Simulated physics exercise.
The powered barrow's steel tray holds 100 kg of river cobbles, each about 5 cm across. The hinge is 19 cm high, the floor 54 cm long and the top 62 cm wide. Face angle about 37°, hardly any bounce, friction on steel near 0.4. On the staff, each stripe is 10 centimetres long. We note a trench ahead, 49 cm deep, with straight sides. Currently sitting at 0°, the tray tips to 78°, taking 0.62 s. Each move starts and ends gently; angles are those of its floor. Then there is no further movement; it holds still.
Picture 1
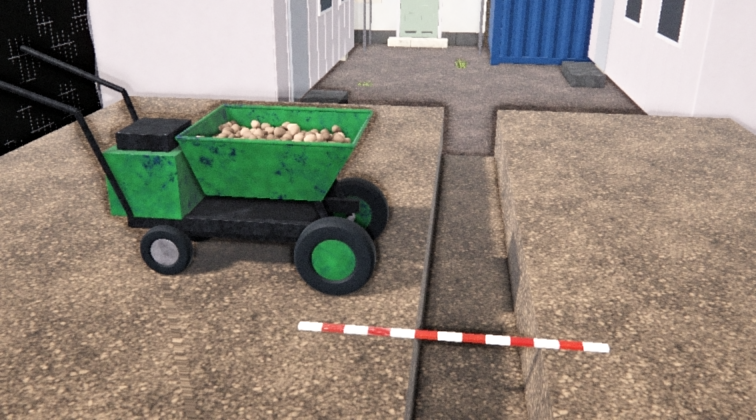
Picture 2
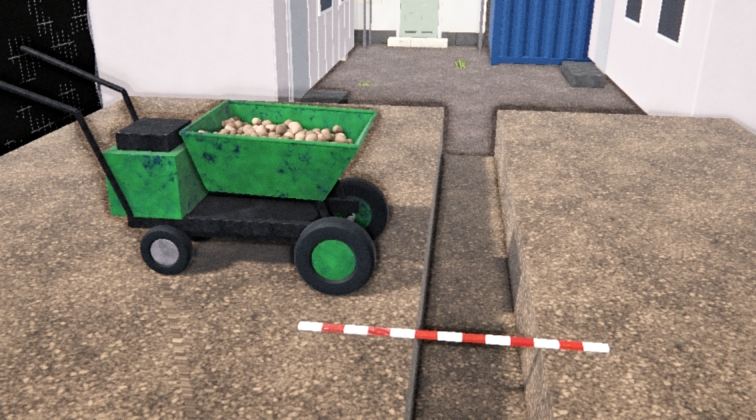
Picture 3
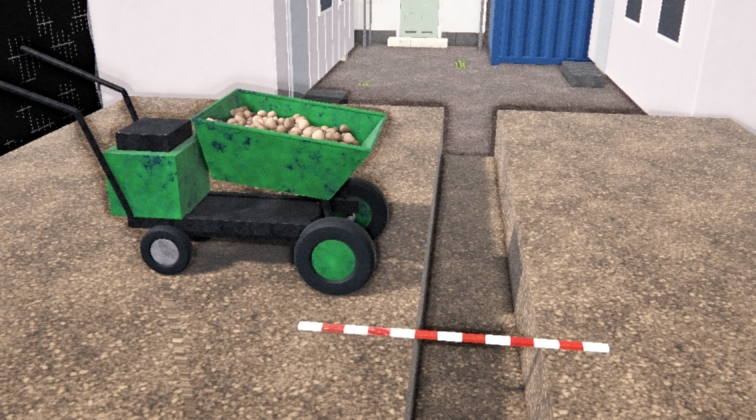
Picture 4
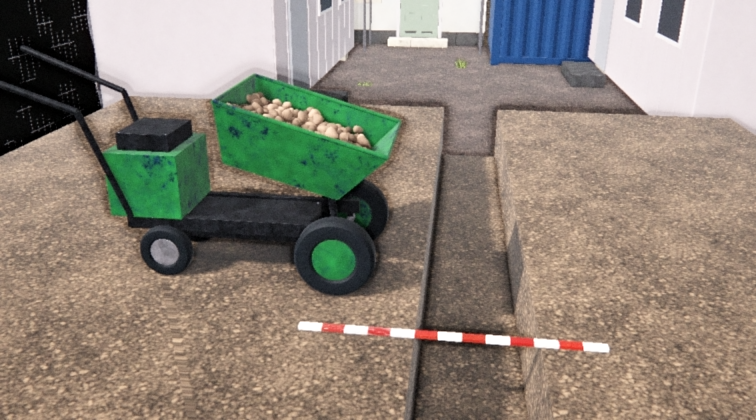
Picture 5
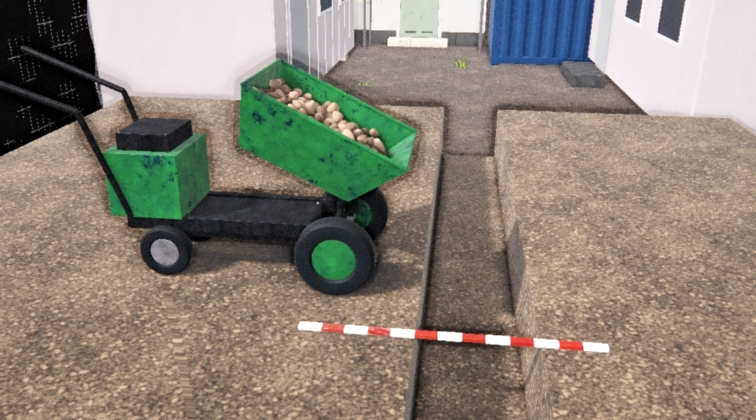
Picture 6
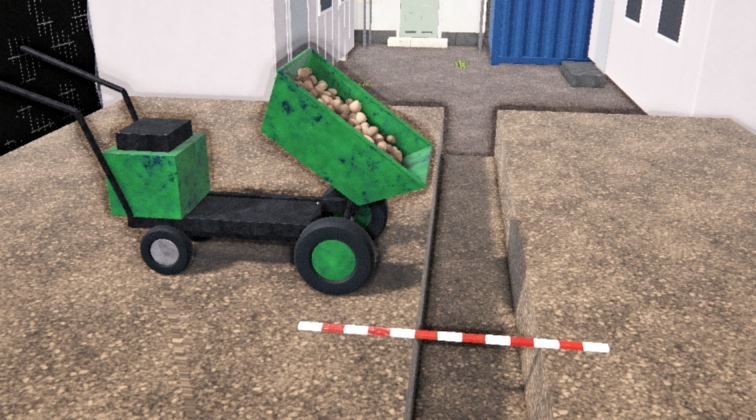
In the video, a green powered barrow loaded with rounded stones stands still beside a straight trench with a red-and-white striped staff across it, while its tray tilts steadily steeper, the left end rising and the right lip lowering.
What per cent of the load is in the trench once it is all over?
72 %.
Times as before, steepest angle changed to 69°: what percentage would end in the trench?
I'd expect around 65 in a hundred.
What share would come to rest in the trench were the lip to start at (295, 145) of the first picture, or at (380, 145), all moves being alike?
Roughly 100 in a hundred from the first, 45 in a hundred from the second.
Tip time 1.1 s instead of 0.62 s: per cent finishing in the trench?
Around 95 per cent would end in the trench.
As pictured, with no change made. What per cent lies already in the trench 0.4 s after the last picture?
I'd put it near 45 per cent.
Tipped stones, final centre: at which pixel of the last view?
Somewhere around (503, 351) in the last picture.
Then, 0.2 s after the last picture the floor is at 65°, 100 % in the tray; the foremost stones are at (440, 203).
Then, 0.4 s after the last picture the floor is at 78°, 55 % in the tray, 44 % in the trench, 1 % past the trench; the foremost stones are at (532, 265).
Then, 0.8 s after the last picture the floor is at 78°, 9 % in the tray, 63 % in the trench, 28 % past the trench; the foremost stones are at (721, 281).
Then, 2.7 s after the last picture the floor is at 78°, 0 % in the tray, 72 % in the trench, 28 % past the trench; the foremost stones are past the picture's edge.
